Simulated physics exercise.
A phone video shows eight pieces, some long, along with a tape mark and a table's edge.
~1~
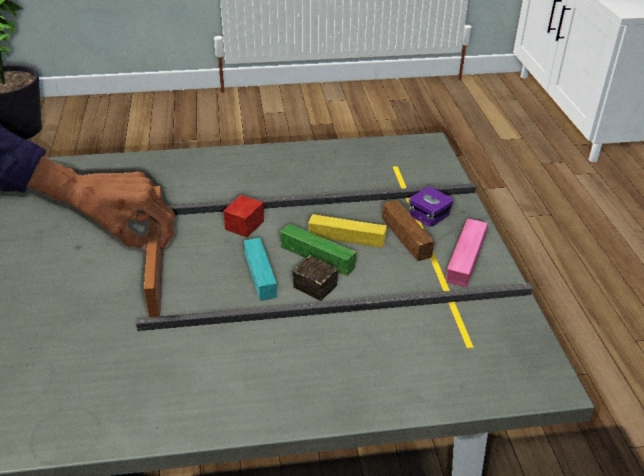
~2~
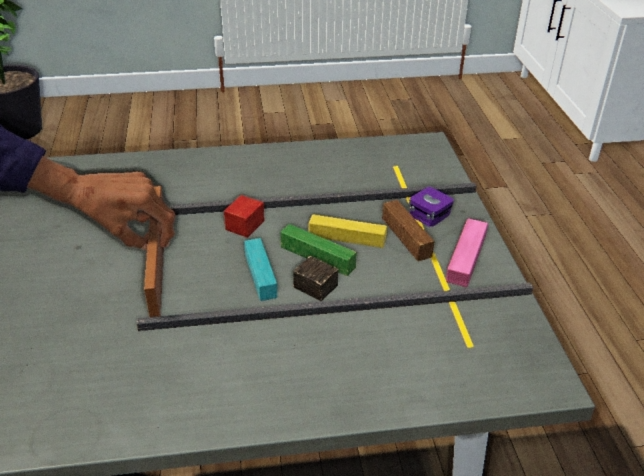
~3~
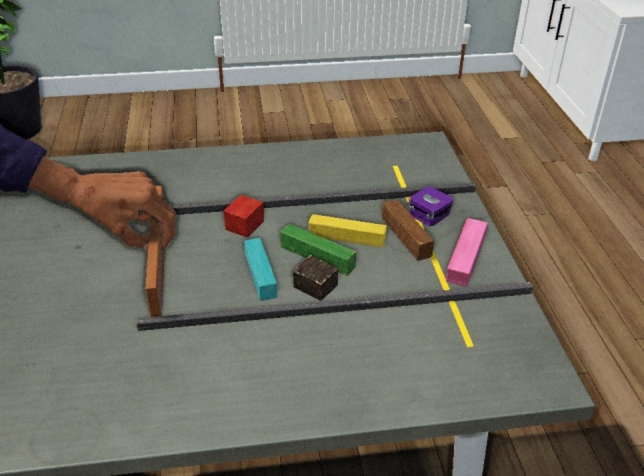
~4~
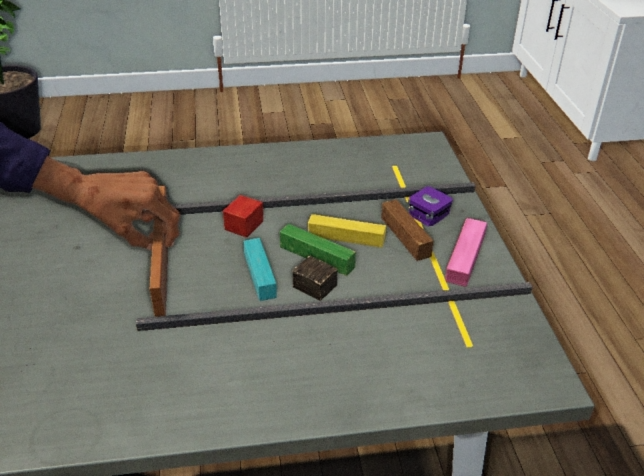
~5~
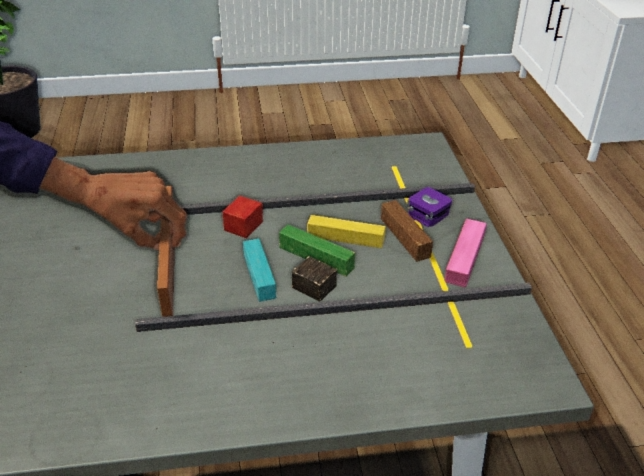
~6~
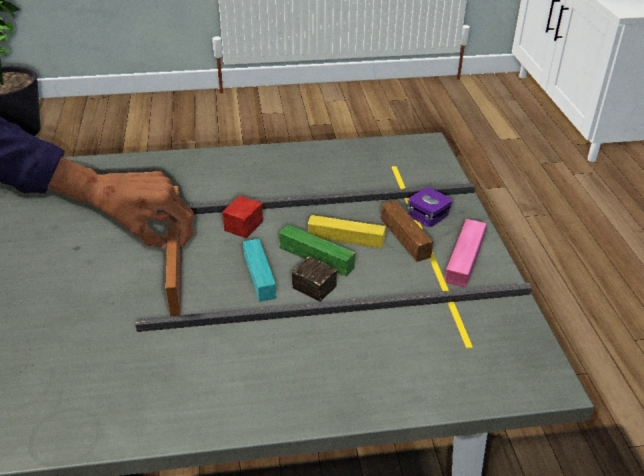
A hand in a dark sleeve holds an upright orange-brown board at the left of a grey table, seen from above in a room with wooden flooring. Between two dark rails lie red, cyan, green, dark, yellow, brown, purple and pink pieces, with yellow tape at the right. The hand slides the board slightly rightward while the pieces and view stay essentially still.
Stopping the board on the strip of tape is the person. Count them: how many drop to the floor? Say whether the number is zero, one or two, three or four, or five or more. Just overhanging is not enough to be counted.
The count that comes down will most likely be nil.
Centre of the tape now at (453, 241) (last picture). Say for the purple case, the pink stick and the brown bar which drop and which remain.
Here the purple case drops down while the pink stick drops down and the brown bar drops down.
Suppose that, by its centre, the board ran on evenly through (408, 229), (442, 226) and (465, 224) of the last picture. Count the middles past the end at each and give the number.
Past the end: 0, 2 and 4.
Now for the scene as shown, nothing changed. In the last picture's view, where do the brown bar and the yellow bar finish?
They finish at roughly (470, 218) and (462, 227) respectively.
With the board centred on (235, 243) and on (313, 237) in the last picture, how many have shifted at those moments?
By then 1, and later 5.
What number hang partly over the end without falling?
I'd say 2 of them.
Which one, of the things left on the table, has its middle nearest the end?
The pink stick finishes closest.
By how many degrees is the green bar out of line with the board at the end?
I'd estimate about 25 degrees.
Soon after, none off yet; pink stick at rest near (466, 252); purple case at rest near (429, 208); brown bar at rest near (406, 230).
Then, none off yet; pink stick at rest near (466, 252); purple case at rest near (429, 208); brown bar moving near (413, 229).
At rest, the number that fall off is zero.
